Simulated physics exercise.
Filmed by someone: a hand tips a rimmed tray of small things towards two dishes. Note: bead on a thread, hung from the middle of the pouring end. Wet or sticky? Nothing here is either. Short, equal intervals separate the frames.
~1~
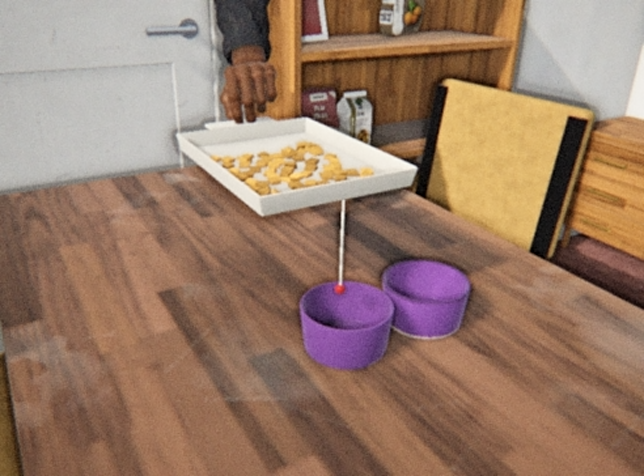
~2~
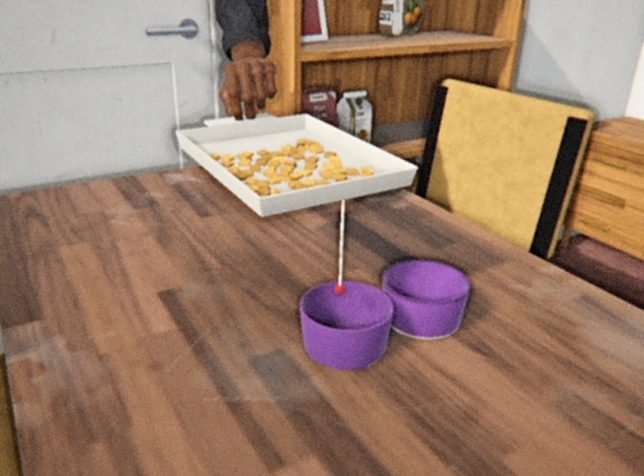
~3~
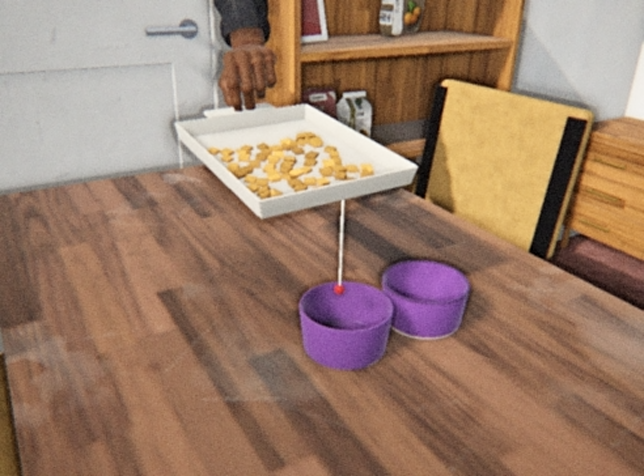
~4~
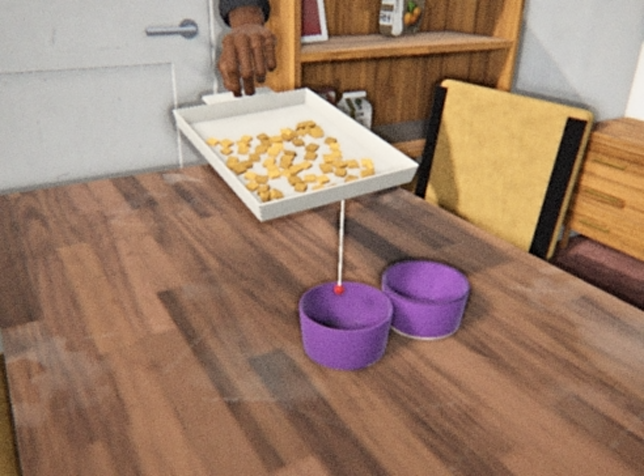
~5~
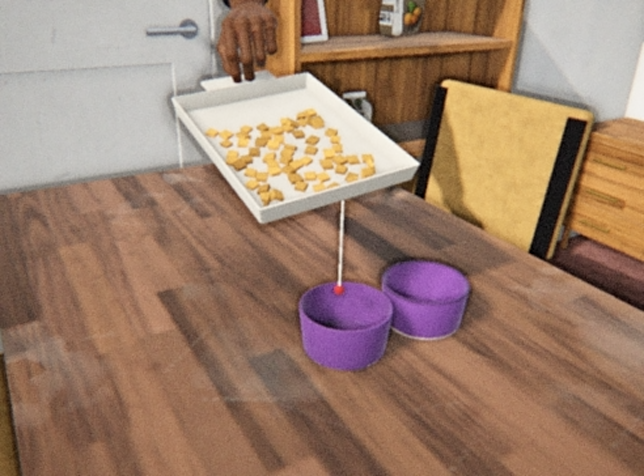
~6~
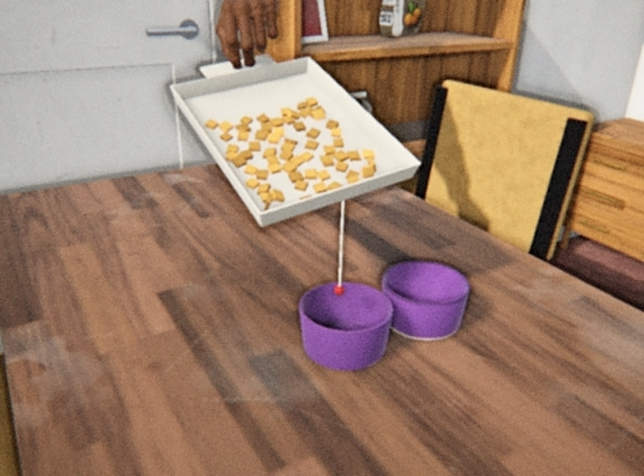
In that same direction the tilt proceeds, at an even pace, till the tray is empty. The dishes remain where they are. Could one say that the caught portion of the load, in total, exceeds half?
No, compared with the spill, the catch will be smaller.
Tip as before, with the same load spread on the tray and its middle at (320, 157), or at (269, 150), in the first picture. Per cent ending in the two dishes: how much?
The first start yields 10 per cent, the second 10 per cent.
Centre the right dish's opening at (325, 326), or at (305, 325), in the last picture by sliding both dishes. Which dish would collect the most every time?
First try, the dish to the right; second try, the dish to the right.
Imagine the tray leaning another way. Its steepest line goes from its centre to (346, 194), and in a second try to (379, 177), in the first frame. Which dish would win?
Try one: The leftmost dish. Try two: The rightmost dish.
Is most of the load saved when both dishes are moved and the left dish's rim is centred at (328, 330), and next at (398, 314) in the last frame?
Result, first setup: A majority share; second setup: A minority share.
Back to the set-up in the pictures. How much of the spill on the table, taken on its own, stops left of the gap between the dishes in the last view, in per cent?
About 90 percent of the spill.
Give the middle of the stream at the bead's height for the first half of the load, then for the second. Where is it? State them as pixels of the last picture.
First roughly (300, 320), then roughly (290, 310).
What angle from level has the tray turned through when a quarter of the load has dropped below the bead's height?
Reading: Some 115°.
Soon, tray tipped steeply; all on the tray.
A while on, tray tipped past a quarter turn; most on the tray; a small part outside both; a small part in the air.
Towards the end, tray tipped past a quarter turn; a small part in the left dish; nearly all outside both.
Finally, tray tipped past a quarter turn; a small part in the left dish; none in the right dish; nearly all outside both.
